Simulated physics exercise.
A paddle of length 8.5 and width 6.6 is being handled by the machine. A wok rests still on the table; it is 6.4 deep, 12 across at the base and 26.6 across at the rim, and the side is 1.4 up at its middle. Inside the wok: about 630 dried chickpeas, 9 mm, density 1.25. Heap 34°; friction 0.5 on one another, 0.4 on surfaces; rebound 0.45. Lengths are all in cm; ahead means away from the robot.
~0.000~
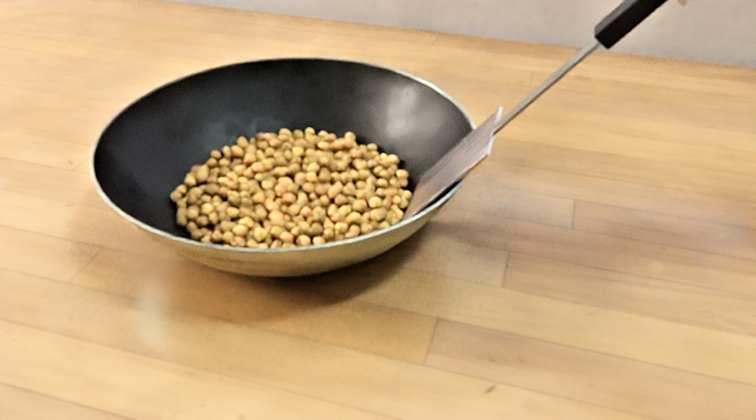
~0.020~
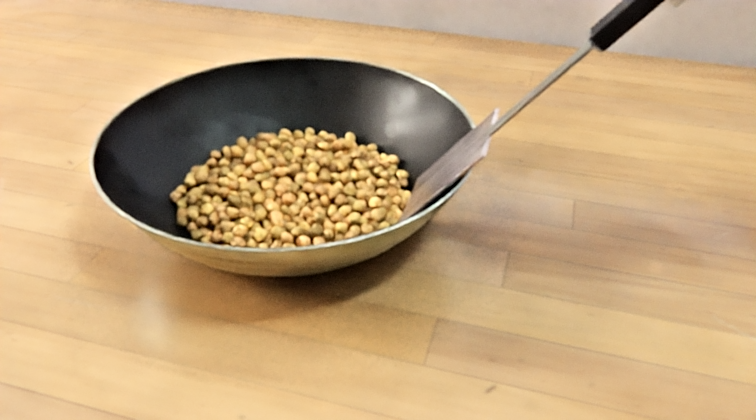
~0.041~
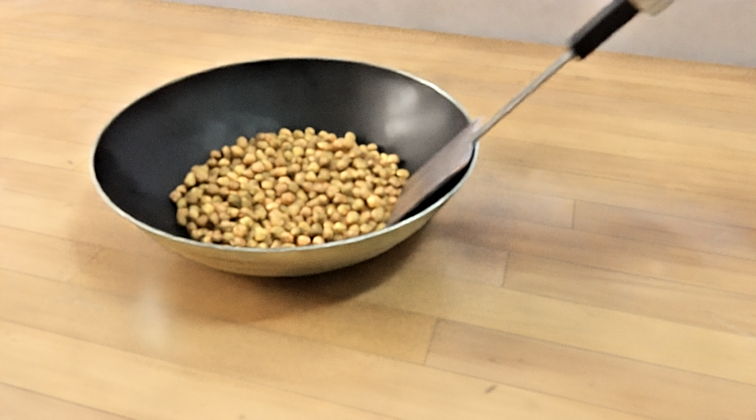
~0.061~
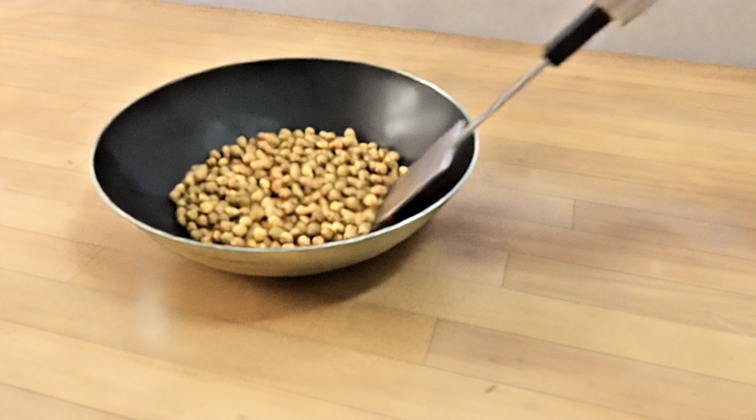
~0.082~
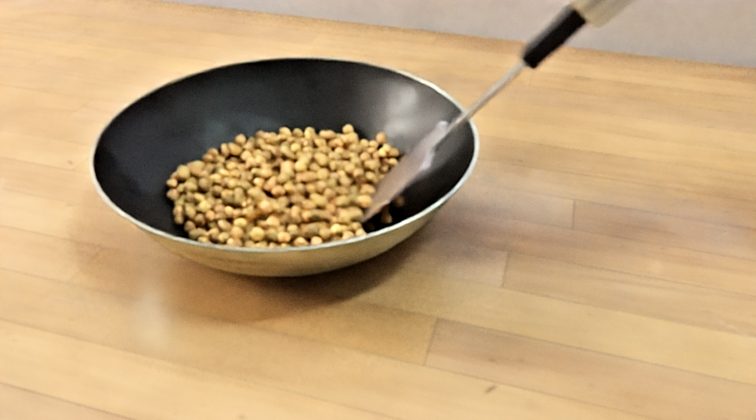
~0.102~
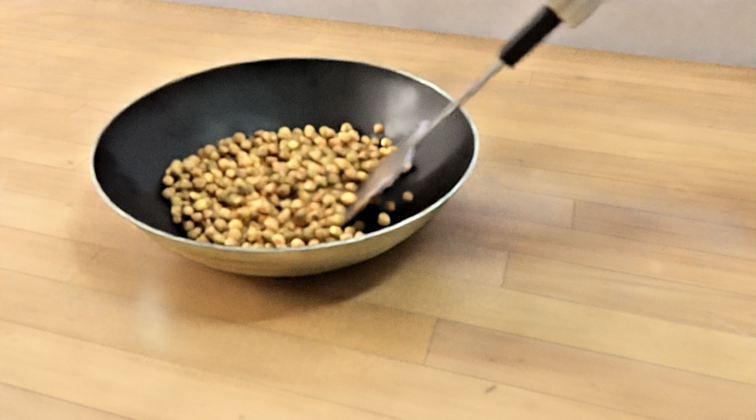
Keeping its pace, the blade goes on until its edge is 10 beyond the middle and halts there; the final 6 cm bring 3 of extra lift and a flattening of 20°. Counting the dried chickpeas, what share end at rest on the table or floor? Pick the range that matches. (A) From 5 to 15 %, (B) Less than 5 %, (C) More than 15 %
From 5 to 15 %.
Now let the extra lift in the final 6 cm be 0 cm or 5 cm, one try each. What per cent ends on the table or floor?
About 5 and 5 per cent.
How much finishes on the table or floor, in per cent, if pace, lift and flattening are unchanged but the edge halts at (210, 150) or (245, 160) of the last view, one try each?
Around 0 per cent for the first try and 0 per cent for the second.
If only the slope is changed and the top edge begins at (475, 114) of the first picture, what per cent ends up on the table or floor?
I'd estimate around 10 per cent.
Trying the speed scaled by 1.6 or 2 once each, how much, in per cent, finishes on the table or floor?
Near 20 and near 25 percent respectively.
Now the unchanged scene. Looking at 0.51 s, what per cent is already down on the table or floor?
Fraction noted: Close to 4 per cent.
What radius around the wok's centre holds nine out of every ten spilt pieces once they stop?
Distance: Approx. 40 cm.
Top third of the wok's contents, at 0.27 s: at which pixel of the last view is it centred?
I'd put it somewhere near (191, 149).
After 0.18 s, sloping 52°, highest piece 4 above the table; 633 in the wok.
After 0.27 s, sloping 45°, highest piece 6 above the table; 633 in the wok.
After 0.51 s, sloping 32°, highest piece 11 above the table; 573 in the wok, 31 on the table or floor, 29 on the blade or in flight.
After 1.56 s, sloping 32°, highest piece 7 above the table; 573 in the wok, 60 on the table or floor.
In the end, 573 in the wok, 60 on the table or floor. That is 9 % on the table or floor.
